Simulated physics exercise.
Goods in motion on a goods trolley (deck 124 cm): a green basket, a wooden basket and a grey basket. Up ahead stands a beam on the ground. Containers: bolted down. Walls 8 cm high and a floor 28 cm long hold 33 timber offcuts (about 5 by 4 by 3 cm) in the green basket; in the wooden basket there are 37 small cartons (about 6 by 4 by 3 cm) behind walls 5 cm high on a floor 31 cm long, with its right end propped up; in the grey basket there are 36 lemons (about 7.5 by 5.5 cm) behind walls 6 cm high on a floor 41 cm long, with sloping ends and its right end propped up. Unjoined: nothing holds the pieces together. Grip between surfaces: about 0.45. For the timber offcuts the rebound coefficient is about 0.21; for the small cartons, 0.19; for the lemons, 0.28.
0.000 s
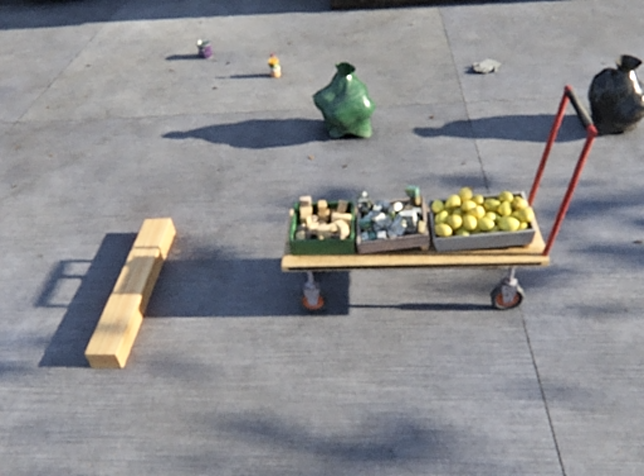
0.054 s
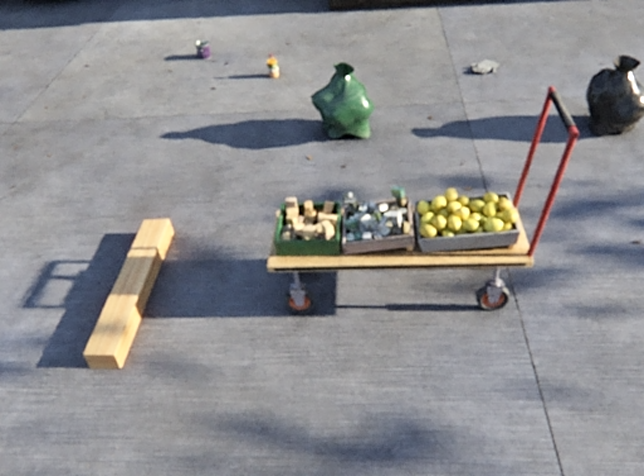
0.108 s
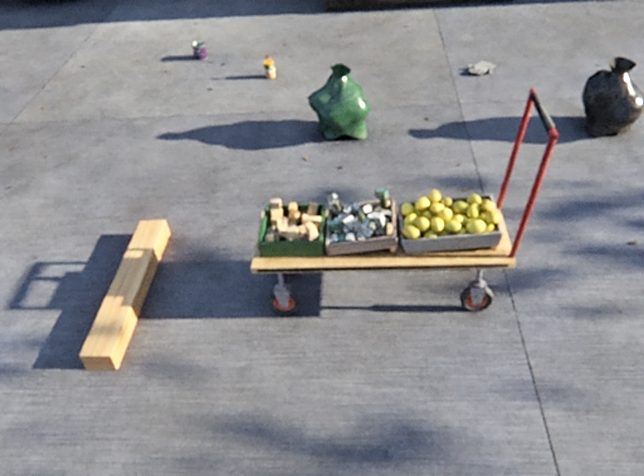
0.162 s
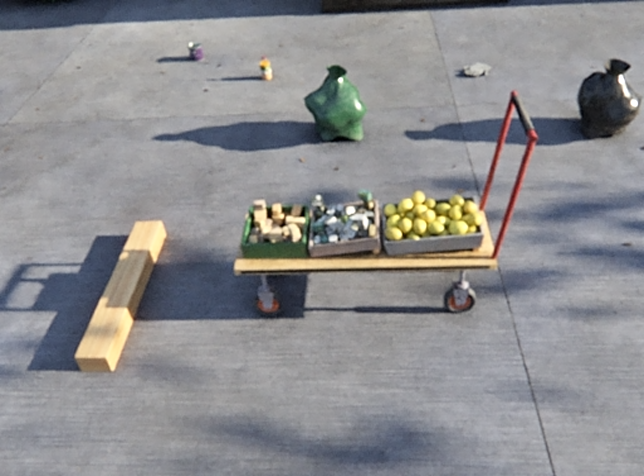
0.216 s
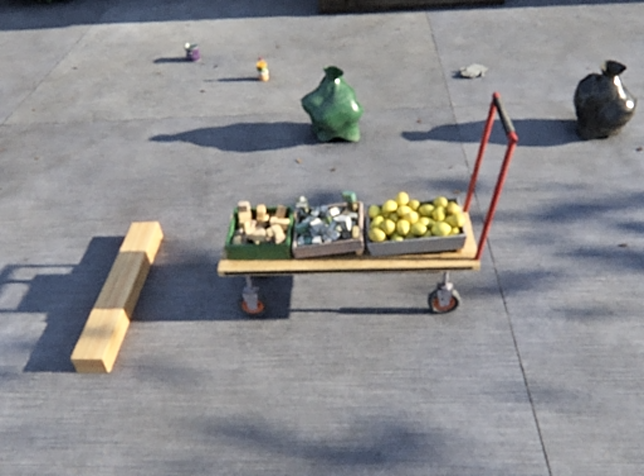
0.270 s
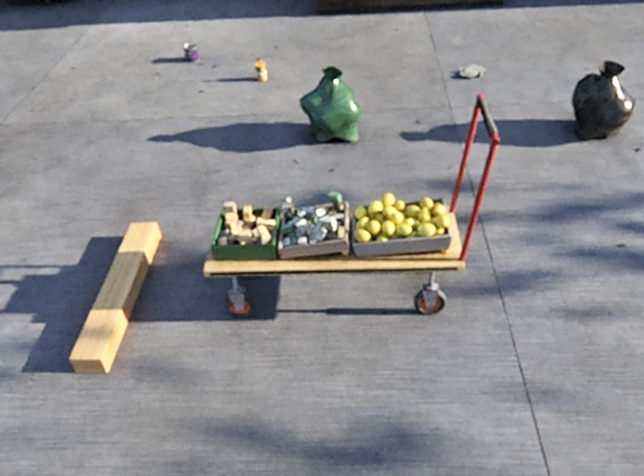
A trolley carrying three filled baskets rolls left across the pavement toward a wooden beam.
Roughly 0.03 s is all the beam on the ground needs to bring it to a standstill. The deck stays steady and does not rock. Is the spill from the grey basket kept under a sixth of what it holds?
Yes. Fewer than one out of six get out.
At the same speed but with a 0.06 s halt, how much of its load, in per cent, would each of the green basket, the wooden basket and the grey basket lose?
That way you'd get green basket at 0, wooden basket at 0, and grey basket at 10 percent.
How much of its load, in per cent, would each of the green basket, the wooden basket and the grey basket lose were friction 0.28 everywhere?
Green basket 0%, wooden basket 10%, grey basket 0%.
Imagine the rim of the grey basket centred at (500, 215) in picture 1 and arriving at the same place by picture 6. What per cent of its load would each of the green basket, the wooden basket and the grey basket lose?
Green basket 10, wooden basket 10, grey basket 10 per cent.
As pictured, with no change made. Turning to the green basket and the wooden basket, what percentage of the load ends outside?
The green basket loses 5 percent and the wooden basket loses 5 percent.
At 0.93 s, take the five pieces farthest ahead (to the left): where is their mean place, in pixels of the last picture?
I'd put their middle close to (115, 234).
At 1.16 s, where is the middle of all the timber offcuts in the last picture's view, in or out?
Centred roughly at (135, 236).
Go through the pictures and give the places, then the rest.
In the first picture (each is followed by its nearest rim corner in this view; the camera pans a little), grey basket, (534, 230); wooden basket, (425, 234); 85 cm short of the stop; none out.
Grey basket, (518, 231); wooden basket, (410, 235); 79 cm short of the stop, in the second picture.
Grey basket, (500, 232); wooden basket, (393, 236); 72 cm short of the stop, in the third picture.
Grey basket, (482, 234); wooden basket, (375, 238); 66 cm short of the stop, in the fourth picture.
Grey basket, (465, 235); wooden basket, (359, 239); 60 cm short of the stop, in the fifth picture.
Grey basket, (450, 236); wooden basket, (344, 240); 53 cm short of the stop; none out, in the sixth picture.
After 0.71 s, contact.
After 0.81 s, green basket 32 in, 1 out, wooden basket 36 in, 1 out and grey basket 35 in, 1 out.
After 0.93 s, green basket 32 in, 1 out, wooden basket 36 in, 1 out and grey basket 34 in, 2 out.
After 1.16 s, green basket 32 in, 1 out, wooden basket 35 in, 2 out and grey basket 34 in, 2 out.
When it is over (at 1.67 s), green basket 32 in, 1 out, wooden basket 35 in, 2 out and grey basket 34 in, 2 out. Asked share, 2 of 36, 6 per cent.
